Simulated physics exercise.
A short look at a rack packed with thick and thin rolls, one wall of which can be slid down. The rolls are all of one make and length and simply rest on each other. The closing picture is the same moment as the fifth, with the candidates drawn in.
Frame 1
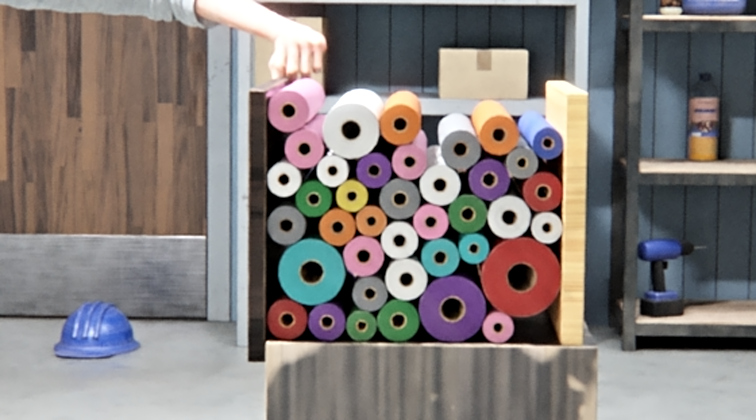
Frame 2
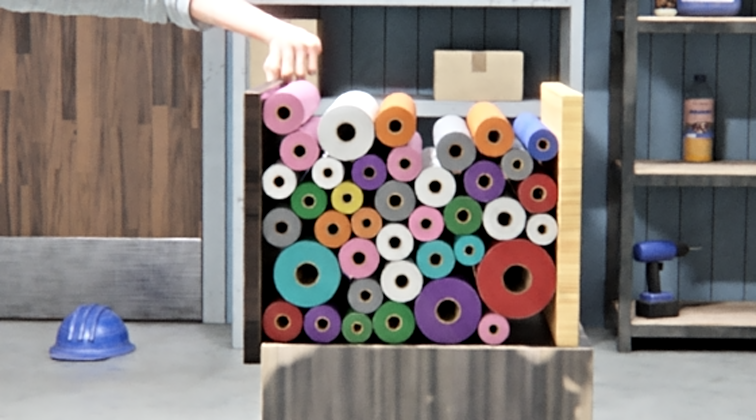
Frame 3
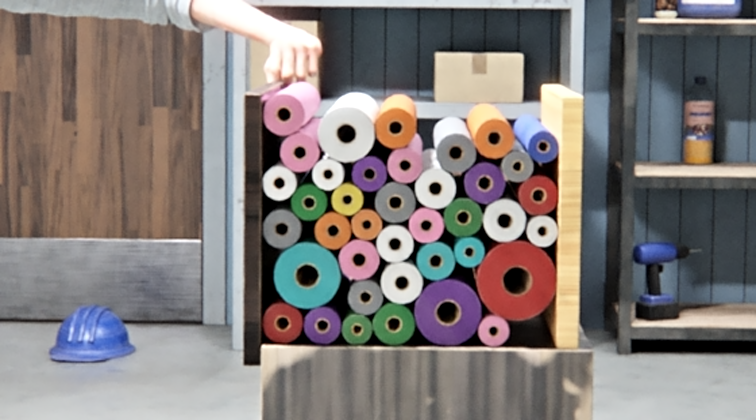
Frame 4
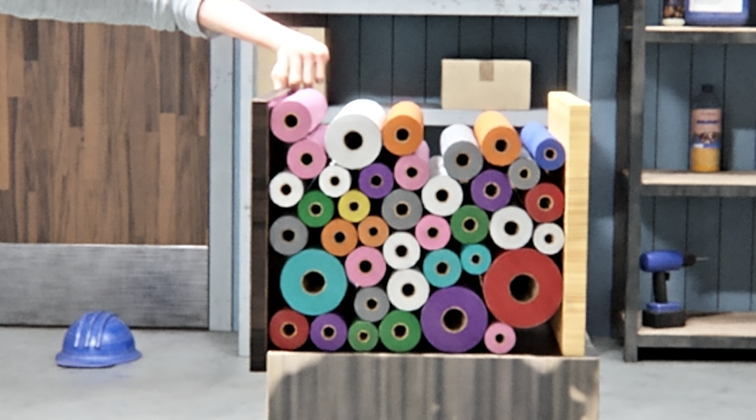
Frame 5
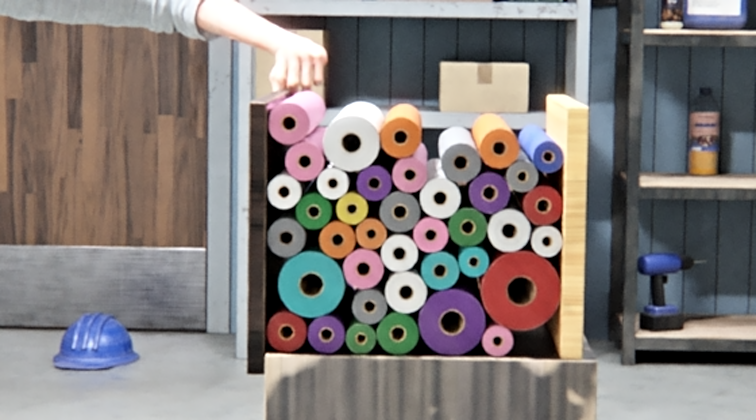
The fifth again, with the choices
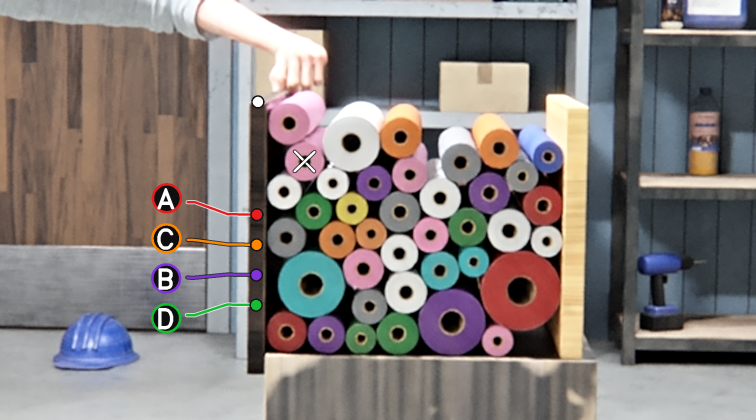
A hand rests on the pink roll at the top left of a rack packed with thick and thin coloured rolls, barely moving, while the whole view shifts slightly and the rolls stay in place between the side boards.
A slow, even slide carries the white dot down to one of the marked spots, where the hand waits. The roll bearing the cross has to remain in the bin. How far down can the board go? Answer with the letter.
A is the limit.
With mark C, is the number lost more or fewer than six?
Fewer than six.
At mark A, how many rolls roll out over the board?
At A the number is one.
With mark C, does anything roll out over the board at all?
Yes.
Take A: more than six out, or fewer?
Fewer than six.
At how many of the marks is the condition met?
The number is one.
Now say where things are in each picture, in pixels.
In the first frame, a green roll (468, 214); a pink roll (409, 162); an orange roll (400, 124).
In the second frame, an orange roll (395, 126); side board (268, 209).
In the third frame, a red roll (283, 323); a pink roll (494, 331).
In the fourth frame, a turquoise roll (442, 268); an orange roll (374, 231).
In the fifth frame, a white roll (333, 183); a green roll (468, 227); a pink roll (410, 175).
On the marked copy, A at (257, 214); B at (257, 275); C at (257, 245); D at (256, 305); the cross at (304, 161); the white dot at (258, 102).
Taking A. A third of the way, top of the board (267, 156).
Two thirds of the way, top of the board (267, 214).
When it is over, top of the board (267, 214), one out over the board, the crossed one still inside.
As for the rest, B lets the crossed one out; C lets the crossed one out; D lets the crossed one out.
